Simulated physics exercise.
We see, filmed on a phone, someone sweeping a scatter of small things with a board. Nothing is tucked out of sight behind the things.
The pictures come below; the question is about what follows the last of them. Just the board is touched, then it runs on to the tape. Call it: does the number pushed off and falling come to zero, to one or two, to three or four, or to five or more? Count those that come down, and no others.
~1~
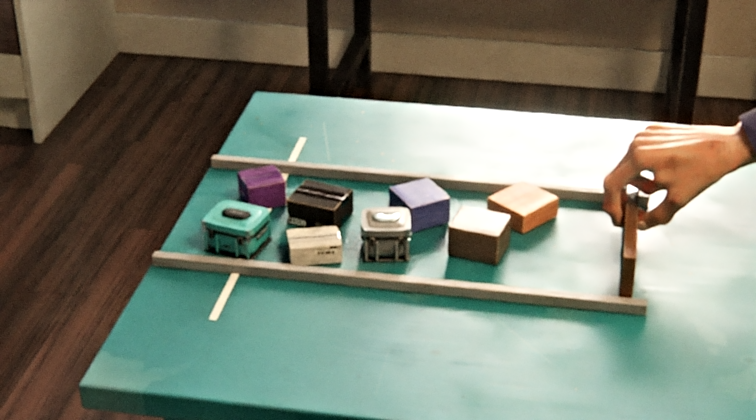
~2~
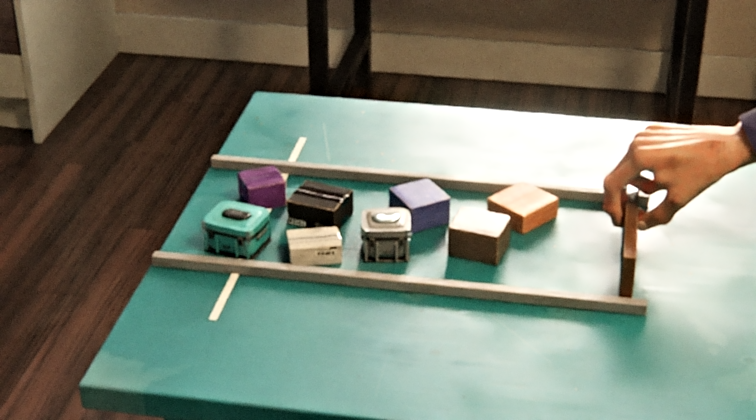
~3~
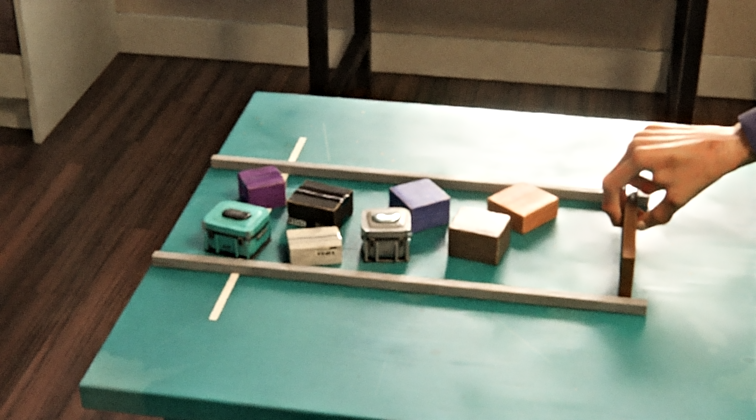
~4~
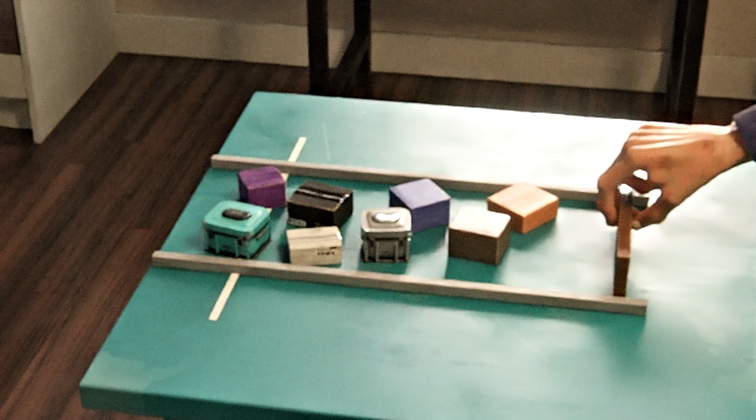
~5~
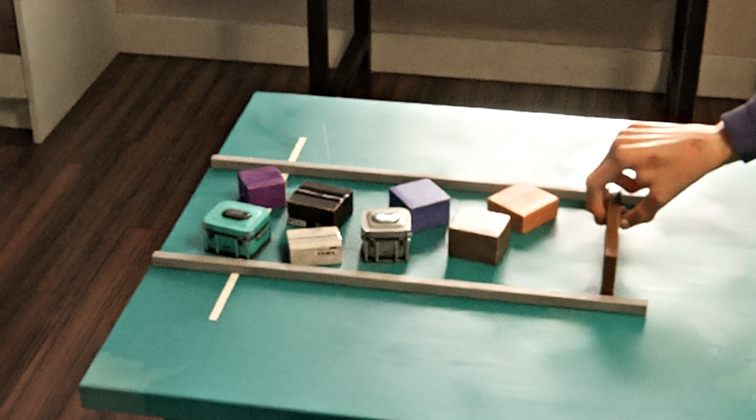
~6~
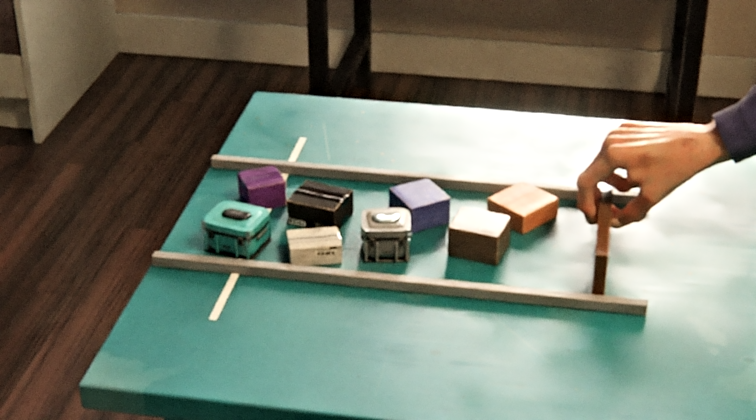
It comes to three or four.
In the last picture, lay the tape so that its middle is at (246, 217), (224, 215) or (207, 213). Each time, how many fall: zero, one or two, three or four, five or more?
At least five; 5 or more; five or more.
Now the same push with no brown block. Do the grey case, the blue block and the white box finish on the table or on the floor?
Grey case safe, blue block safe, white box safe.
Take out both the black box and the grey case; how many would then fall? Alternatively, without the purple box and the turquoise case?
That gives 1 in the first case, then 2 in the second.
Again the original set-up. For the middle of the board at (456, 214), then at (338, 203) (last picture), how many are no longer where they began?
The count reaches 4 first and 8 second.
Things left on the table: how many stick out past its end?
Overhanging: 2.
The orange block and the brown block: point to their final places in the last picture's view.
One is at about (250, 188), the other at about (232, 215).
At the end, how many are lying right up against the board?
The count in contact is 2.
Early on, none off yet; turquoise case at rest near (238, 230); purple box at rest near (262, 189); black box at rest near (320, 207).
Finally, the number that fall off is three or four; lost, white box, black box, purple box and turquoise case.
